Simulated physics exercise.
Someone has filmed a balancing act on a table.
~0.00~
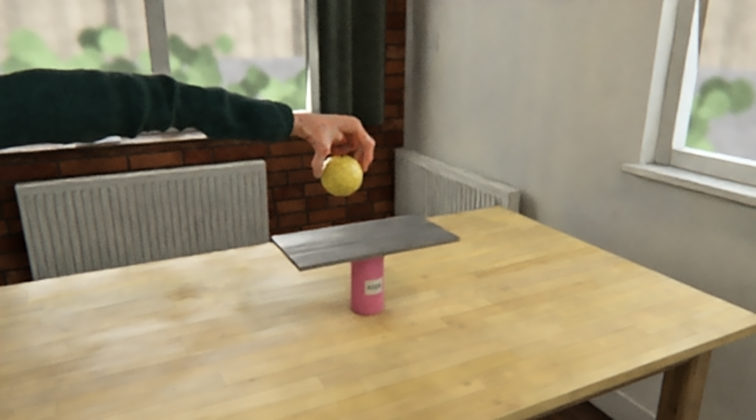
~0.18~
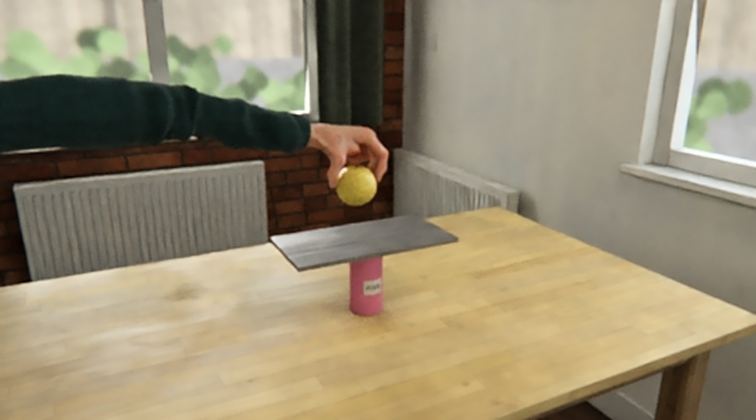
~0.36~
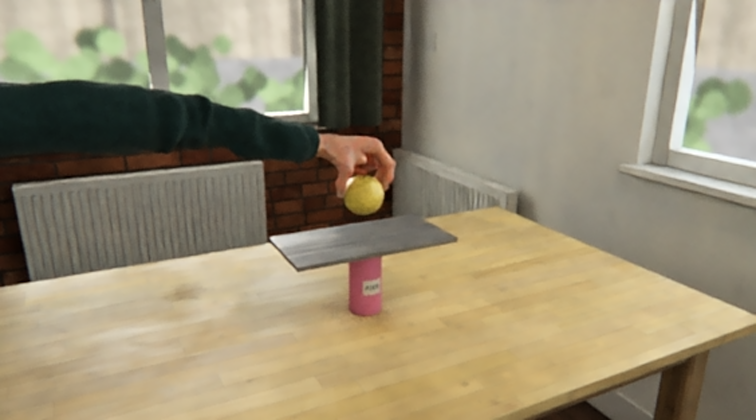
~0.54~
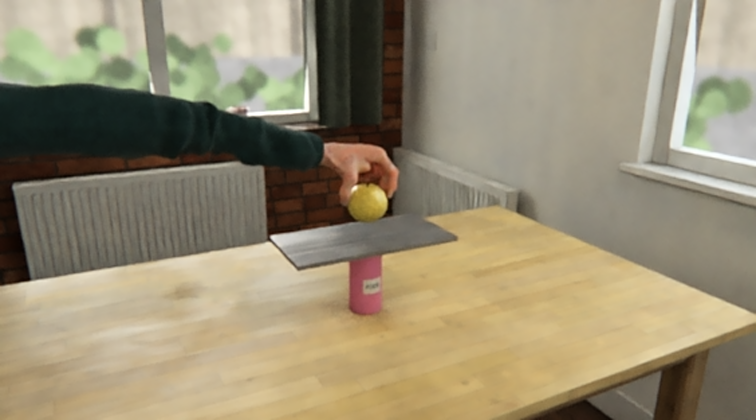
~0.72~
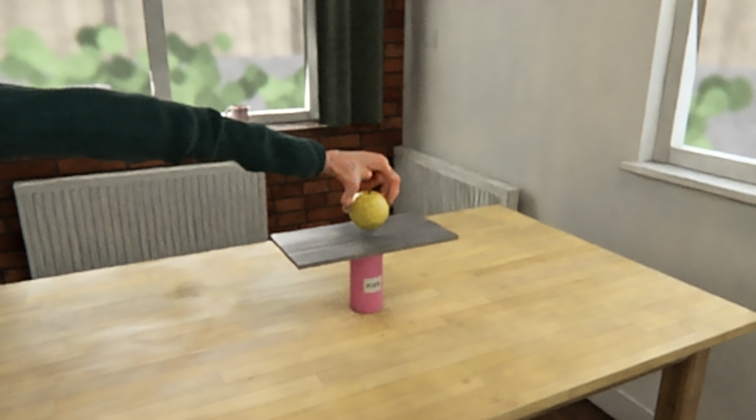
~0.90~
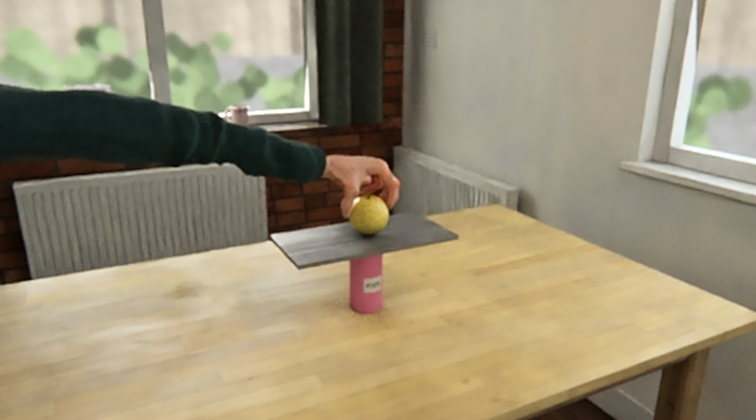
At first, a hand in a dark green sleeve holds a yellow apple above a grey board balanced on a pink cylinder on a wooden table. The hand lowers the apple, shifting it slightly right, then sets it on the board near the middle, fingers still gripping it.
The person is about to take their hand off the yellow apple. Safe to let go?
It stays up.
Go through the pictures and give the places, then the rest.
Coming down; yellow apple (341, 176); grey board (366, 239), in the first frame.
Coming down; yellow apple (356, 185); grey board (364, 239), in the second frame.
Coming down; yellow apple (363, 195); grey board (364, 239), in the third frame.
Coming down; yellow apple (367, 203); grey board (364, 238), in the fourth frame.
Coming down; yellow apple (369, 210); grey board (364, 237), in the fifth frame.
Set down, still held; yellow apple (369, 215); grey board (364, 237), in the sixth frame.
Around 1.20 s, nothing moves.
Around 1.80 s, yellow apple resting near (369, 215).
Finally (3.0 s), all 3 still in place. Final places as the last picture's camera would see them, yellow apple near (369, 215). The stack keeps its balance.
